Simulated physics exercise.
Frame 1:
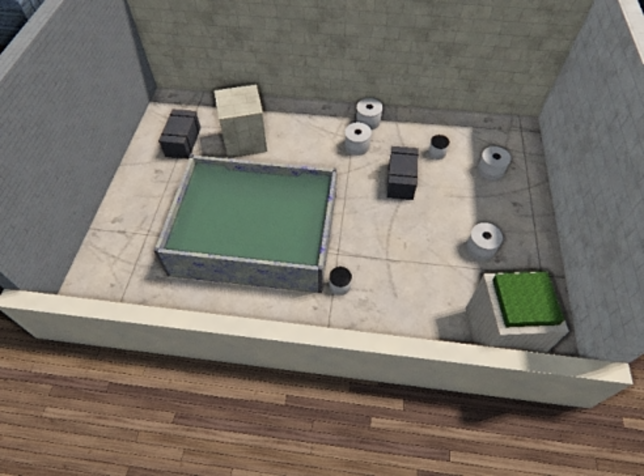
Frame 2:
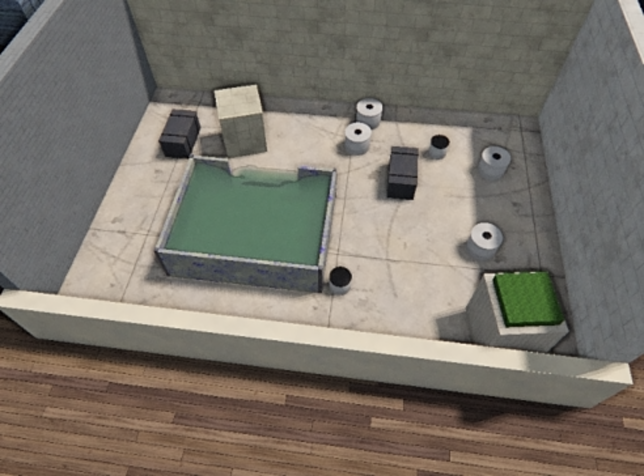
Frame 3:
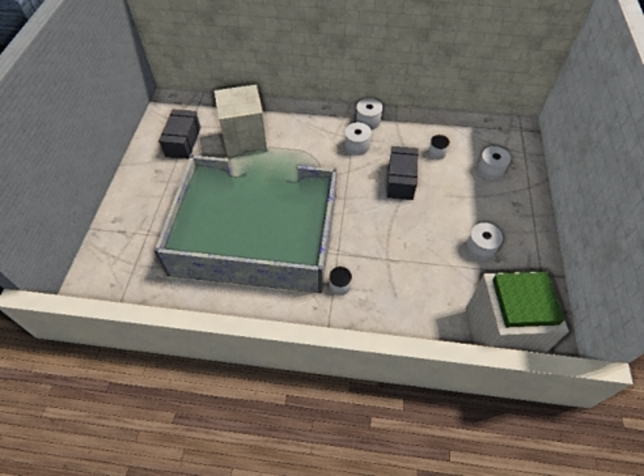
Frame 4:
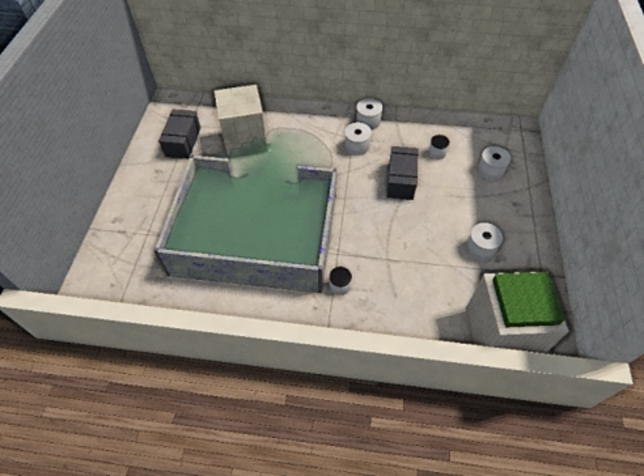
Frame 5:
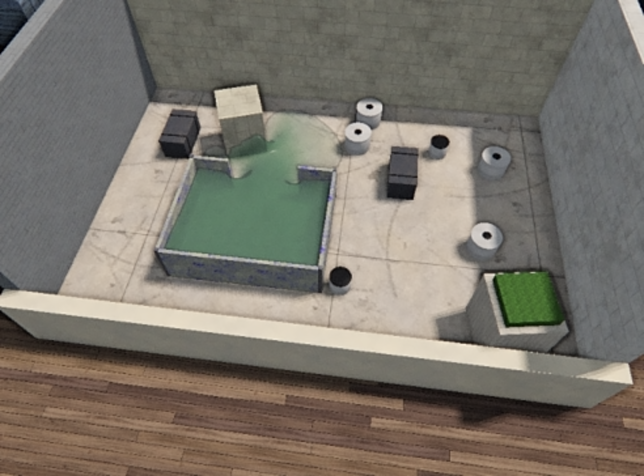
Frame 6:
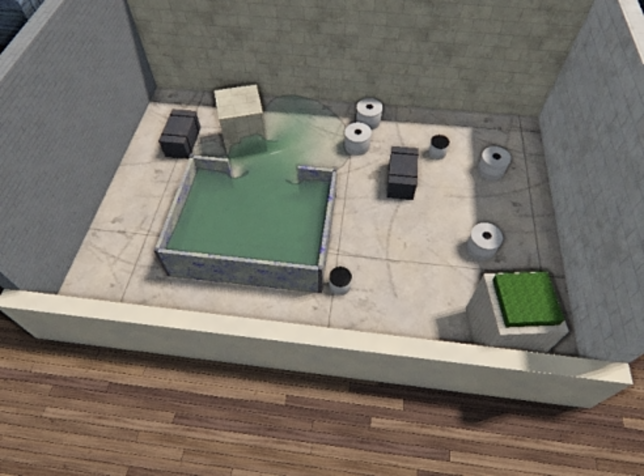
Green water in a walled pool broke through a gap in the back side and spread in a thin sheet across the pale floor, while the scattered tubs and boxes stayed still.
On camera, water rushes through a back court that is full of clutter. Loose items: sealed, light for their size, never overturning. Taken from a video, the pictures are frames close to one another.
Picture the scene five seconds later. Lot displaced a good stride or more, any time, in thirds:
1/3 to 2/3.
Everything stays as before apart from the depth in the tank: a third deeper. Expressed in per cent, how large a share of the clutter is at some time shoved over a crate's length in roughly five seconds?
60 per cent.
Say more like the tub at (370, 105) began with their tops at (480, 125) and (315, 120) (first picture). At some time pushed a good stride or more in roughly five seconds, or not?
Outcome per entry: Gets dislodged / gets dislodged.
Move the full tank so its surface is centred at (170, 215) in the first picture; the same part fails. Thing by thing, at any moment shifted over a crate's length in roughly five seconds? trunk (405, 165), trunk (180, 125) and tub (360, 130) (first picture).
In order: Went well off, went well off, went well off.
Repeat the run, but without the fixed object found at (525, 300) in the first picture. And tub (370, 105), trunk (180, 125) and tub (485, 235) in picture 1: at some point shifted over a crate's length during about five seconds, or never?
Item one went the distance, item two went the distance, item three stayed under the mark.
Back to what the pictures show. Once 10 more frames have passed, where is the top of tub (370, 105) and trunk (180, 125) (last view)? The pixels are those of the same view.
Near pixel (412, 123) and pixel (154, 114).
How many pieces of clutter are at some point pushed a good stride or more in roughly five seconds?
That comes out at 4.
A moment on, 0 of 8 are well off their spots; 0 afloat.
Next, 2 of 8 are well off their spots; 0 afloat.
Later, 3 of 8 are well off their spots; 1 afloat.
In the end, 3 of 8 are well off their spots, and 4 have been at some point; 1 afloat.
